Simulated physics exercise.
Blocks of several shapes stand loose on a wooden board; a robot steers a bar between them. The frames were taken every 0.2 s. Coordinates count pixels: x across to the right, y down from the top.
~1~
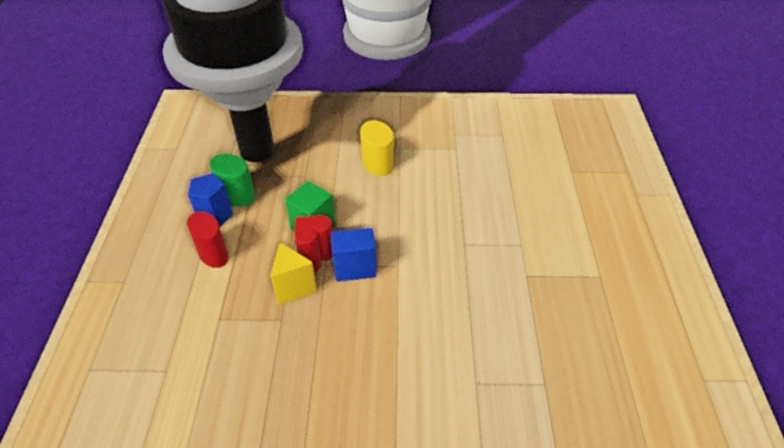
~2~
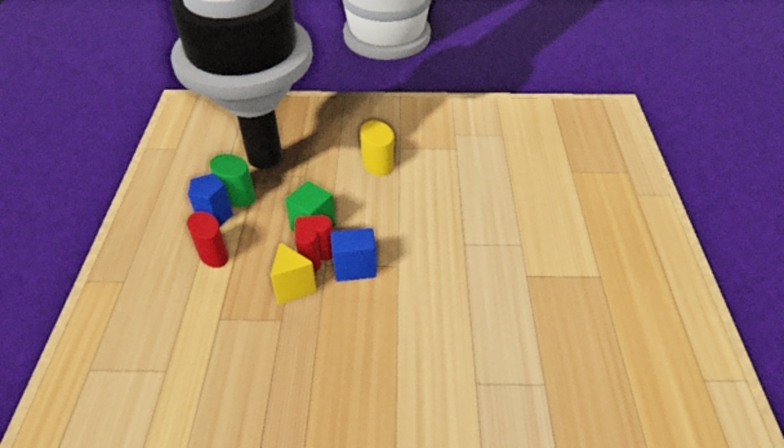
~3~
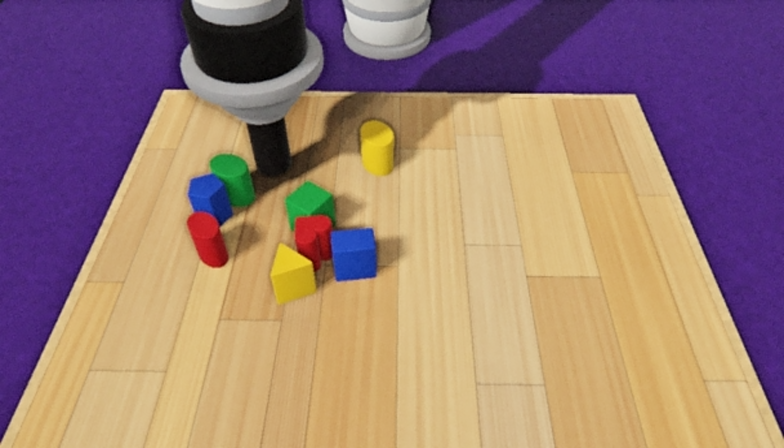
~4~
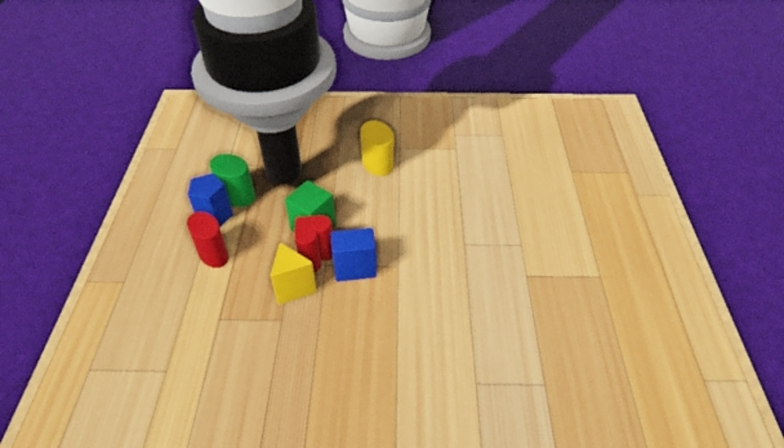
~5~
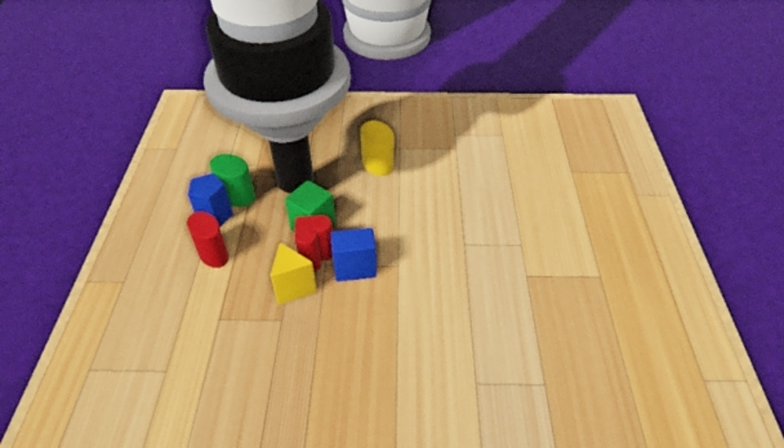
The black bar moves slightly right and toward the viewer, nearing the green four-sided block.
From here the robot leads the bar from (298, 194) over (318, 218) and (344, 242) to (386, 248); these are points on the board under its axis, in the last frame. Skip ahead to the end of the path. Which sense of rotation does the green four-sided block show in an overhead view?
Answer: With the clock.
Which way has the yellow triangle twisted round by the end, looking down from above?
The block turns clockwise.
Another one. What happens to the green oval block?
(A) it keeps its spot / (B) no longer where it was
The one that fits is A, it keeps its spot.
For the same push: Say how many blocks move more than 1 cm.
Three or more blocks move more than 1 cm.
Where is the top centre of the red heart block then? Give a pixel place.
I'd place it at (307, 267), taking the centre of its top.
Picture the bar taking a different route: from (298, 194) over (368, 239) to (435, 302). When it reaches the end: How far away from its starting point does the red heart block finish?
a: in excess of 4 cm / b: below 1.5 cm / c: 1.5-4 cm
c
The first path, step by step. One third of the way, bar at (317, 206); yellow triangle at (286, 264), turned 10° clockwise; green four-sided block at (316, 215), turned 35° clockwise; red heart block at (308, 243), turned 20° anticlockwise.
Two thirds of the way, bar at (345, 230); yellow triangle at (276, 276), turned 50° clockwise; green four-sided block at (332, 241), turned 75° clockwise; red heart block at (307, 267); blue rectangular block at (360, 253), turned 60° anticlockwise.
At the end, bar at (386, 236); green oval block not moved; yellow triangle at (276, 276), turned 50° clockwise; green four-sided block at (332, 241), turned 75° clockwise; red heart block at (307, 267); blue rectangular block at (361, 253), turned 60° anticlockwise.
